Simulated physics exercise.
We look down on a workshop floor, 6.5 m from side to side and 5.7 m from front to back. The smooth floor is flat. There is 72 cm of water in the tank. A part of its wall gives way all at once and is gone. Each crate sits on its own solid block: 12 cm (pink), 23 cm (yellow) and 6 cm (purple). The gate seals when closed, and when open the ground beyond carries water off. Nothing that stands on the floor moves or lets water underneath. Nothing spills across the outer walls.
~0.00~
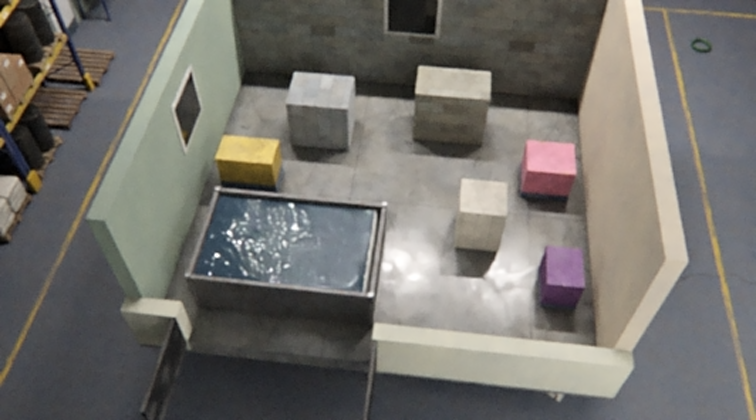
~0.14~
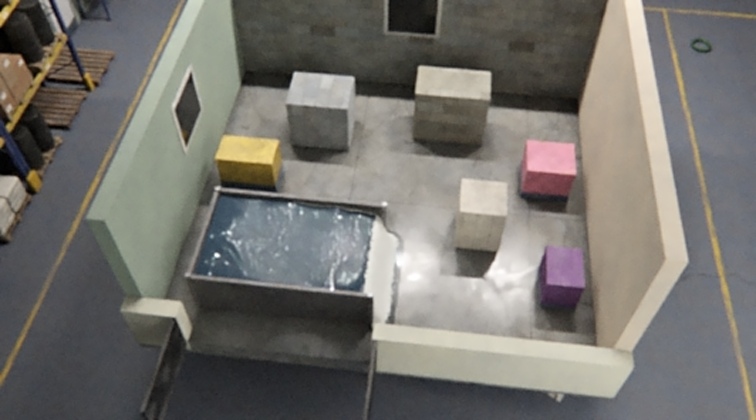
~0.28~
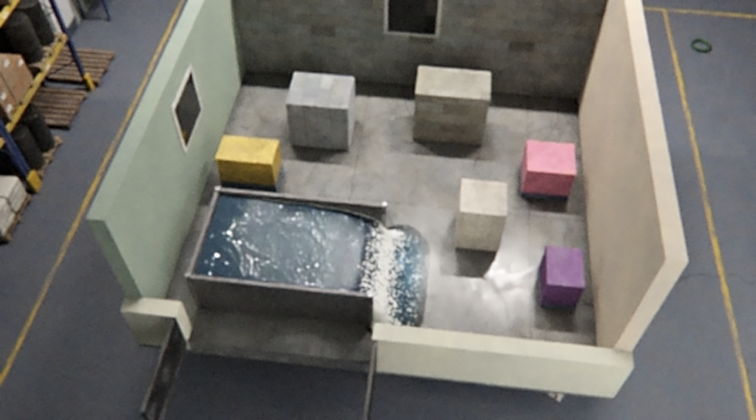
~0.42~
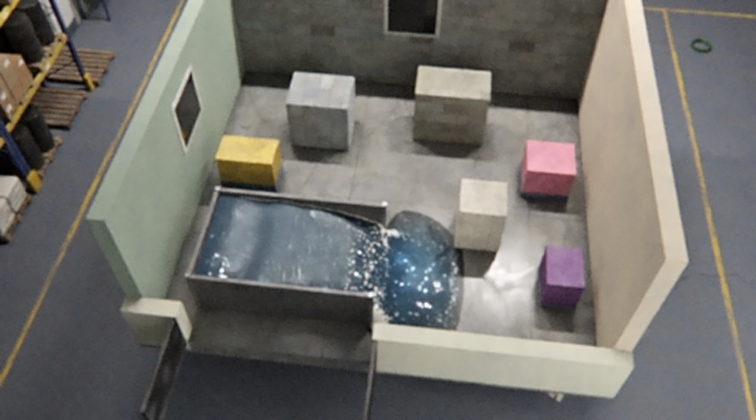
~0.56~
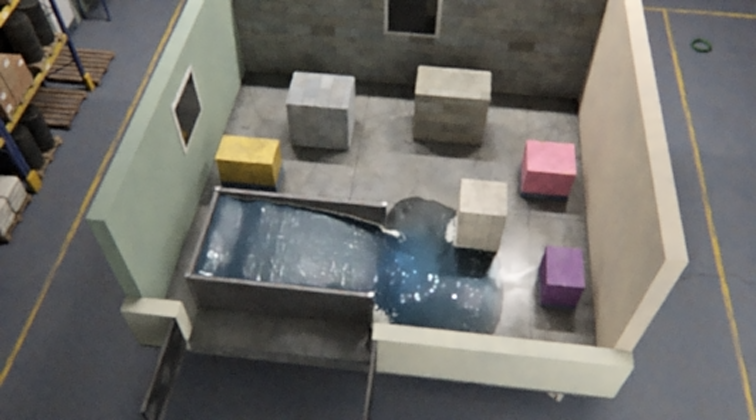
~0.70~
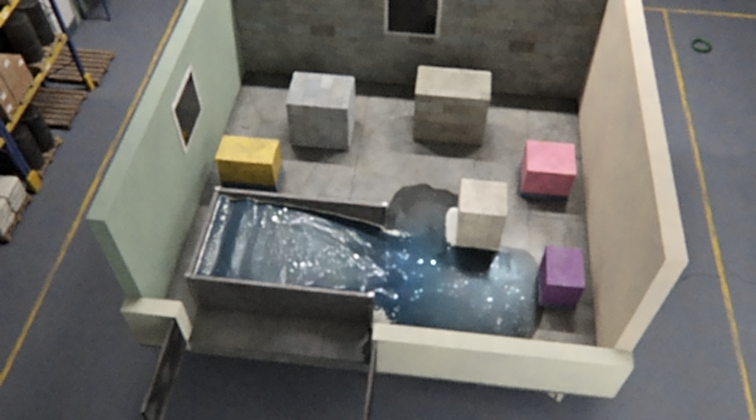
In a walled enclosure on a workshop floor, the right side of a water tank vanished, and water poured out rightward, spreading across the grey floor, around the white block and up to the purple one.
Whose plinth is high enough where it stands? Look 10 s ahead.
The pink crate is soaked; the yellow crate stays dry; the purple crate is soaked.
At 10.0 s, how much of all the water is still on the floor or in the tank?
About 94 per cent.
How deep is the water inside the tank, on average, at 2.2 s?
About 27 cm.
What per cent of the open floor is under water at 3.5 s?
Near 55 per cent is wet.
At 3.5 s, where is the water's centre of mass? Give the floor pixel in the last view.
Around (460, 254).
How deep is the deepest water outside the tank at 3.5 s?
Roughly 36 cm.
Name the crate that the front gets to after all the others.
The yellow one.
After 1.4 s water covers 30 % of the floor and is deepest (50 cm) near (590, 371); pink plinth reached, yellow plinth not reached, purple plinth reached.
After 2.2 s water covers 40 % of the floor and is deepest (52 cm) near (588, 348); pink plinth reached, yellow plinth not reached, purple plinth reached.
After 3.5 s water covers 55 % of the floor and is deepest (36 cm) near (578, 212); pink plinth reached, yellow plinth not reached, purple plinth reached.
After 6.0 s water covers 90 % of the floor and is deepest (19 cm) near (381, 91); pink plinth reached, yellow plinth reached, purple plinth reached.
After 10.0 s water covers 100 % of the floor and is deepest (16 cm) near (304, 219); highest at the pink plinth 42 cm, highest at the yellow plinth 15 cm, highest at the purple plinth 40 cm.
